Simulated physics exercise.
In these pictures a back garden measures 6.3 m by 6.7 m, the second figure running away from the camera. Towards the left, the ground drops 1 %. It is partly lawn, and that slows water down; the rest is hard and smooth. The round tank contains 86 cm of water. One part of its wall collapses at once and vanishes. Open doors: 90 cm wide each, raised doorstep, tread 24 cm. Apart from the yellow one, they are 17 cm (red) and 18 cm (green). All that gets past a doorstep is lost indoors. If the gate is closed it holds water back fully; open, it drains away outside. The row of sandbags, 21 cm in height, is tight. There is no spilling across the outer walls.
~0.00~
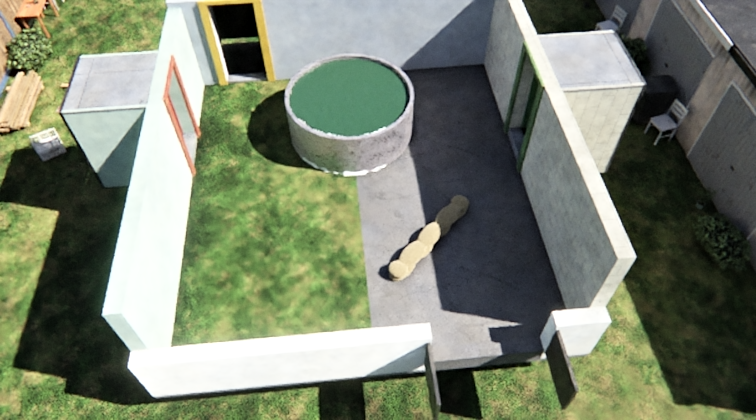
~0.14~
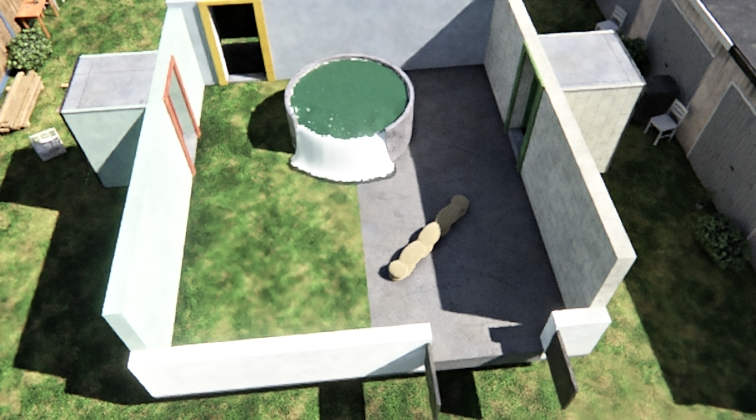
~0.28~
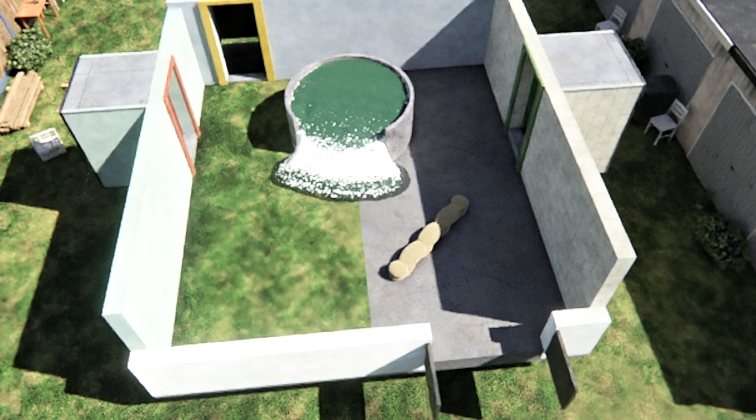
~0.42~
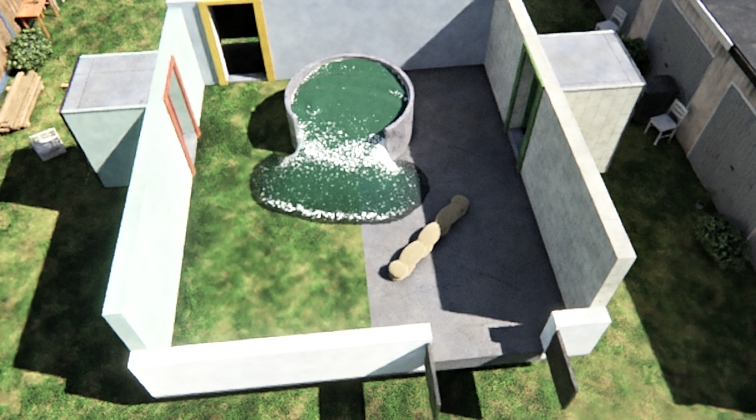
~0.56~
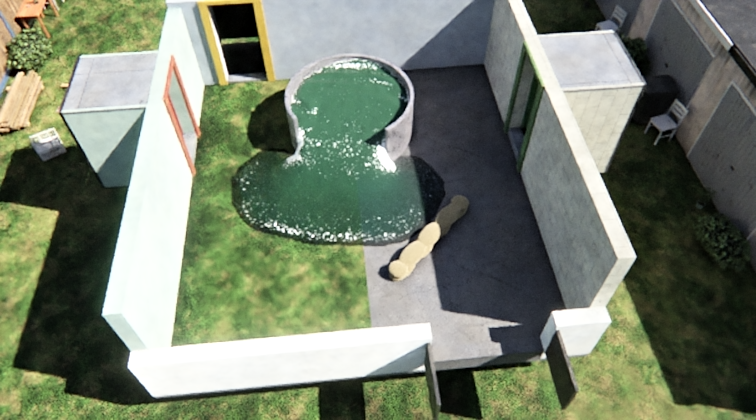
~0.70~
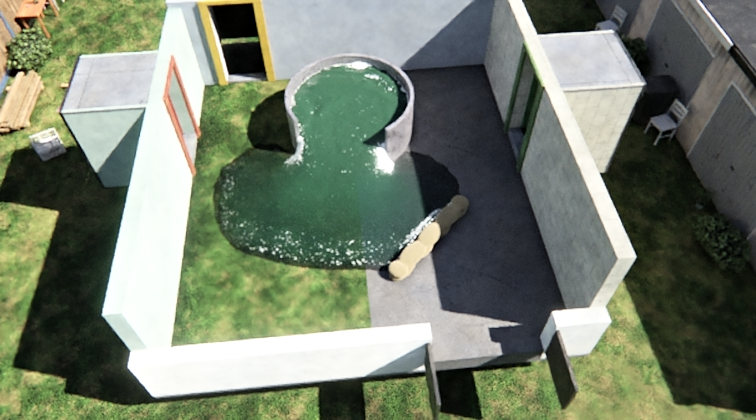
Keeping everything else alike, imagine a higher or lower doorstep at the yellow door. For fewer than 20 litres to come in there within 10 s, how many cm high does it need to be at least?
It needs to be at least about 13.5 cm high.
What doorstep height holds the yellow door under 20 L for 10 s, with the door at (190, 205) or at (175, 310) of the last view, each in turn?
You'd want roughly 13.0 cm there first, then roughly 29 cm.
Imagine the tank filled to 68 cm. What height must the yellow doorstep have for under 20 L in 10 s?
9.5 cm.
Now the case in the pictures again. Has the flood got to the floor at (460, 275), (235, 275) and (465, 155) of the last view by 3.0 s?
Point by point, the first is awash, the second awash and the third awash.
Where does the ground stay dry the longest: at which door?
Last of all is the yellow door.
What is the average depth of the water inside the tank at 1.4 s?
About 45 centimetres on average.
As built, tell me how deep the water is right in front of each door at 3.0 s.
Lab note, cm: Yellow 0; red 6; green 3.
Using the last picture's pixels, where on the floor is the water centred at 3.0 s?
(309, 234) or so.
After 1.4 s water covers 45 % of the floor, deepest (34 cm) near (324, 173); it has not reached the yellow door.
After 3.0 s water covers 60 % of the floor, deepest (45 cm) near (228, 367); it has not reached the yellow door.
After 10.0 s water covers 95 % of the floor, deepest (18 cm) near (374, 73); 13 cm at the yellow door, 151 litres in over its 5 cm doorstep.
At the yellow door as built, the water arrived by 5.9 s and peaked near 17 cm at 7.0 s.
With a doorstep of 11 cm, 46 litres would have come in within the 10 s; with 15 cm, 10 litres. So under 20 litres takes about 13.5 cm.
